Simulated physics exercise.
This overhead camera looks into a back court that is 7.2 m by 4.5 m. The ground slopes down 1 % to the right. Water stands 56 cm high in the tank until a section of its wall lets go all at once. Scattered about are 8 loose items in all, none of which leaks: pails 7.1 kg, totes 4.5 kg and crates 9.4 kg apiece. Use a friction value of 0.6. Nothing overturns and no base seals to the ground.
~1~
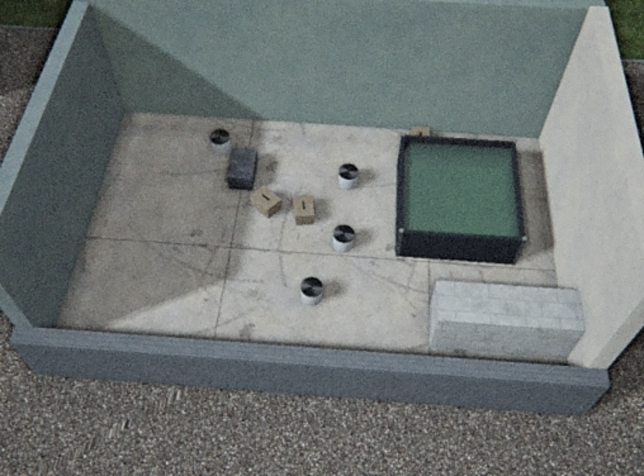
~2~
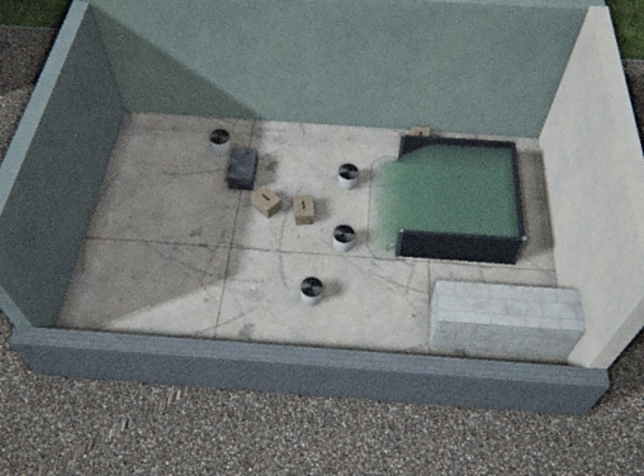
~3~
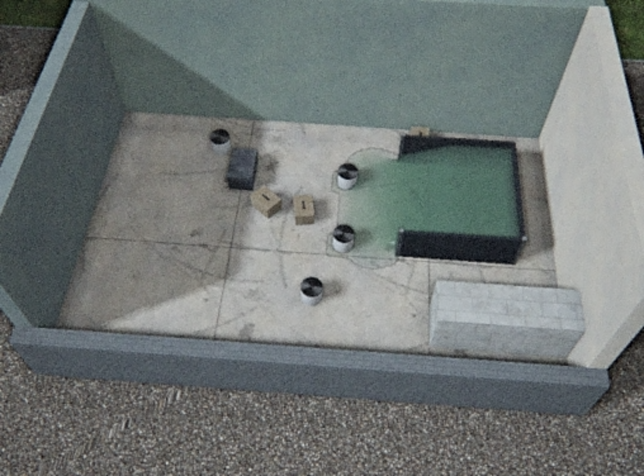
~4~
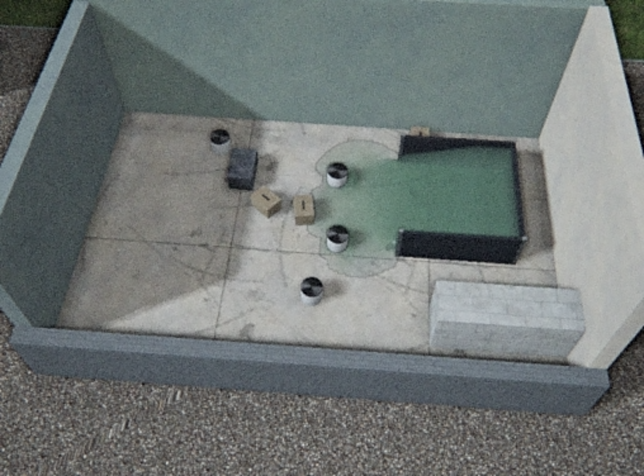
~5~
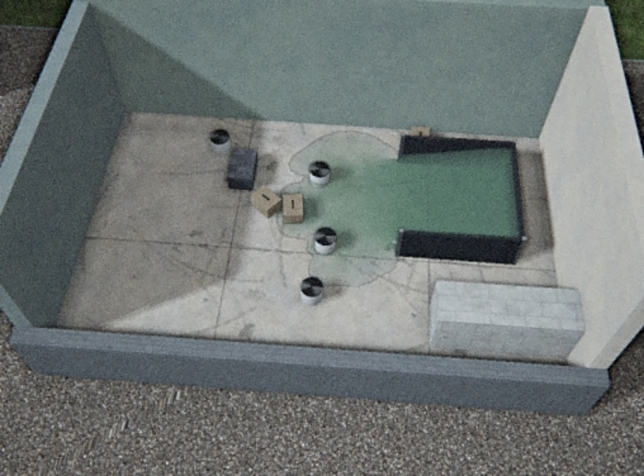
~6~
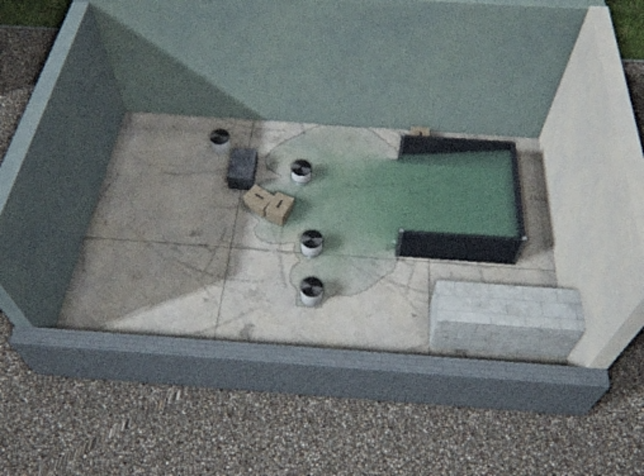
Green water spreads left from a dark-walled tank, pushing two pails and then a small box.
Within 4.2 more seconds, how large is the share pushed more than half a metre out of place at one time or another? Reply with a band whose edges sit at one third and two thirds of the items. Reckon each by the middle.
Band: Two thirds or above.
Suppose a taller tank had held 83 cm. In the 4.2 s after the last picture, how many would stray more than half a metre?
7.
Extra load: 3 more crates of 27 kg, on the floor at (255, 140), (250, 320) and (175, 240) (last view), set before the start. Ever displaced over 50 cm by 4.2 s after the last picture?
One after another they come out above it, inside the limit, above it.
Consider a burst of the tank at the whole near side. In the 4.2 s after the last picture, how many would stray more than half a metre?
You'd get 2 in that case.
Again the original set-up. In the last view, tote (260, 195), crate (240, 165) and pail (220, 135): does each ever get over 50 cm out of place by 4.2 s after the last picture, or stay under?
Well, in that order it's topping it, topping it, topping it.
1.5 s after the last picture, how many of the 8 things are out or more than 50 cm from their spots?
Tally at that time: 6.
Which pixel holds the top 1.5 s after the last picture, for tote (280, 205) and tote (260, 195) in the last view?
Around (103, 242) and (95, 222).
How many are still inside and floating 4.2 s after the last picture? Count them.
I'd say 6 of them.
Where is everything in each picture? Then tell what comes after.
In the first frame, a pail at (348, 171), on the bottom; a pail at (344, 233), on the bottom; water covers 3.0 m2; 0 of 8 have shifted.
In the second frame, a pail at (348, 171), on the bottom; a pail at (344, 233) rests on the ground; water covers 3.8 m2; 0 of 8 have shifted.
In the third frame, a pail at (348, 171) rests on the ground; a pail at (343, 233) rests on the ground; water covers 4.8 m2; 0 of 8 have shifted.
In the fourth frame, a pail at (337, 170), on the bottom, 18 cm from its start; a pail at (338, 234) rests on the ground, 9 cm from its start; water covers 5.9 m2; 2 of 8 have shifted.
In the fifth frame, a pail at (319, 169), on the bottom, 46 cm from its start; a pail at (325, 236) rests on the ground, 28 cm from its start; 7.1 m2 under water; 3 of 8 have shifted.
In the sixth frame, a pail at (301, 167) rests on the ground, 75 cm from its start; a pail at (312, 239) rests on the ground, 49 cm from its start; 8.7 m2 under water; 4 of 8 have shifted.
Then, 0.4 s after the last picture 4 of 8 are over 50 cm from their spots; 1 afloat.
Then, 1.5 s after the last picture 6 of 8 are over 50 cm from their spots; 2 afloat.
Then, 2.8 s after the last picture 6 of 8 are over 50 cm from their spots; 5 afloat.
Then, 4.2 s after the last picture 6 of 8 are over 50 cm from their spots, and 6 have been at some point; 6 afloat.
